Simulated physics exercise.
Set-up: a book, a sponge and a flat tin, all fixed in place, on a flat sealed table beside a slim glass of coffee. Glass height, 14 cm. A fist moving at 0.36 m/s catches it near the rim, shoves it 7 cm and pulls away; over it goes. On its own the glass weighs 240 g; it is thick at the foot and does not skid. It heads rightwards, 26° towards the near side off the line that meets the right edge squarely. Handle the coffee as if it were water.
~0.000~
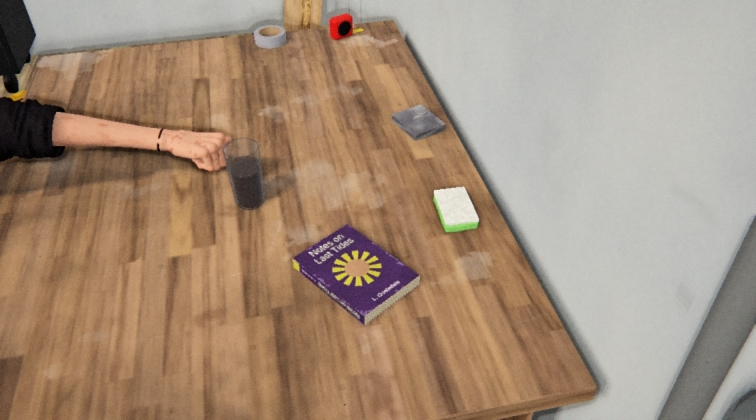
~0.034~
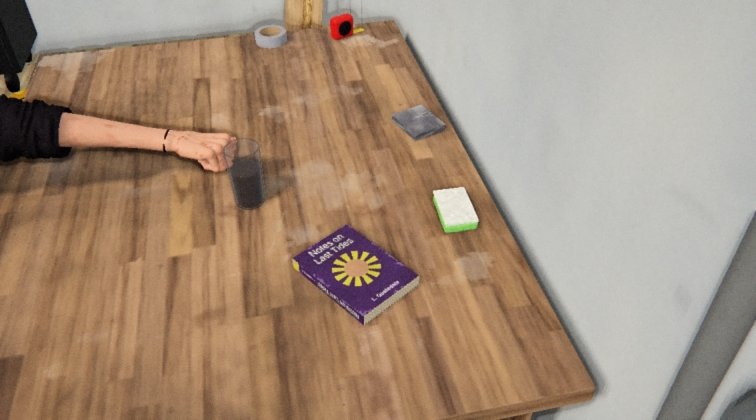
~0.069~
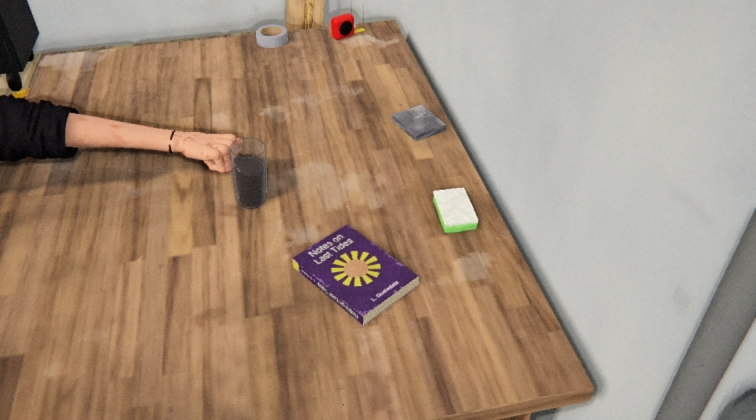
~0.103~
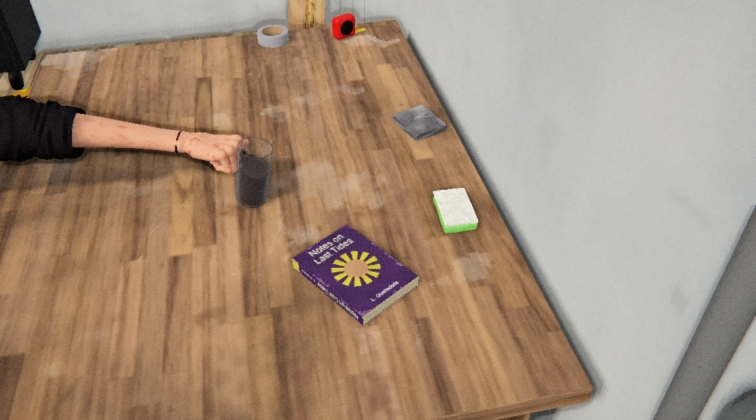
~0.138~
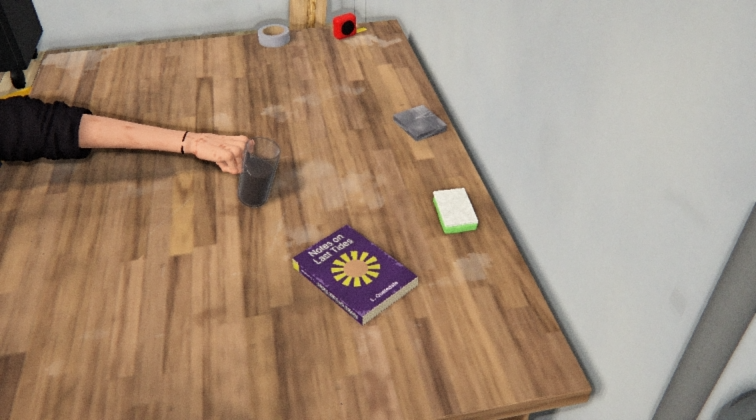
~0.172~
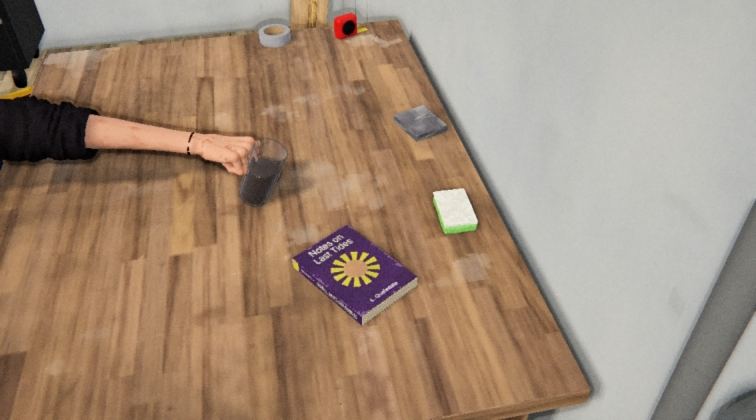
A fist at the end of a dark-sleeved arm presses rightwards against the upper part of a glass of dark liquid, which stands upright at first and then leans gradually to the right. The wooden tabletop is seen from above at an angle, against a pale wall, by a still camera. A purple book with a yellow sunburst lies in front, a white-and-green sponge and flat grey tin to the right, and grey tape and a red tape measure at the back.
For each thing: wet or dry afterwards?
Going one by one: The book is wet afterwards, the sponge is wet afterwards, the flat tin is still dry.
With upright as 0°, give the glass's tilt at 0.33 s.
Looks like close to 56 degrees of lean.
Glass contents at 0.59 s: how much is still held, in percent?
It works out to roughly 52 per cent.
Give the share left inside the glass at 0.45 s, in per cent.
It is roughly 92 percent.
Then, 0.33 s in, the tilt is 56° and 100 per cent is in the glass, 0 has run off the table; wet so far, nothing.
Then, 0.45 s in, the tilt is 88° and 91 per cent is in the glass, 0 has run off the table; wet so far, nothing.
Then, 0.59 s in, the tilt is 88° and 52 per cent is in the glass, 0 has run off the table; wet so far, nothing.
Then, 0.83 s in, the tilt is 88° and 28 per cent is in the glass, 2 has run off the table; wet so far, book, sponge.
Finally, 8 per cent is in the glass, 18 has run off the table; wet so far, book, sponge.
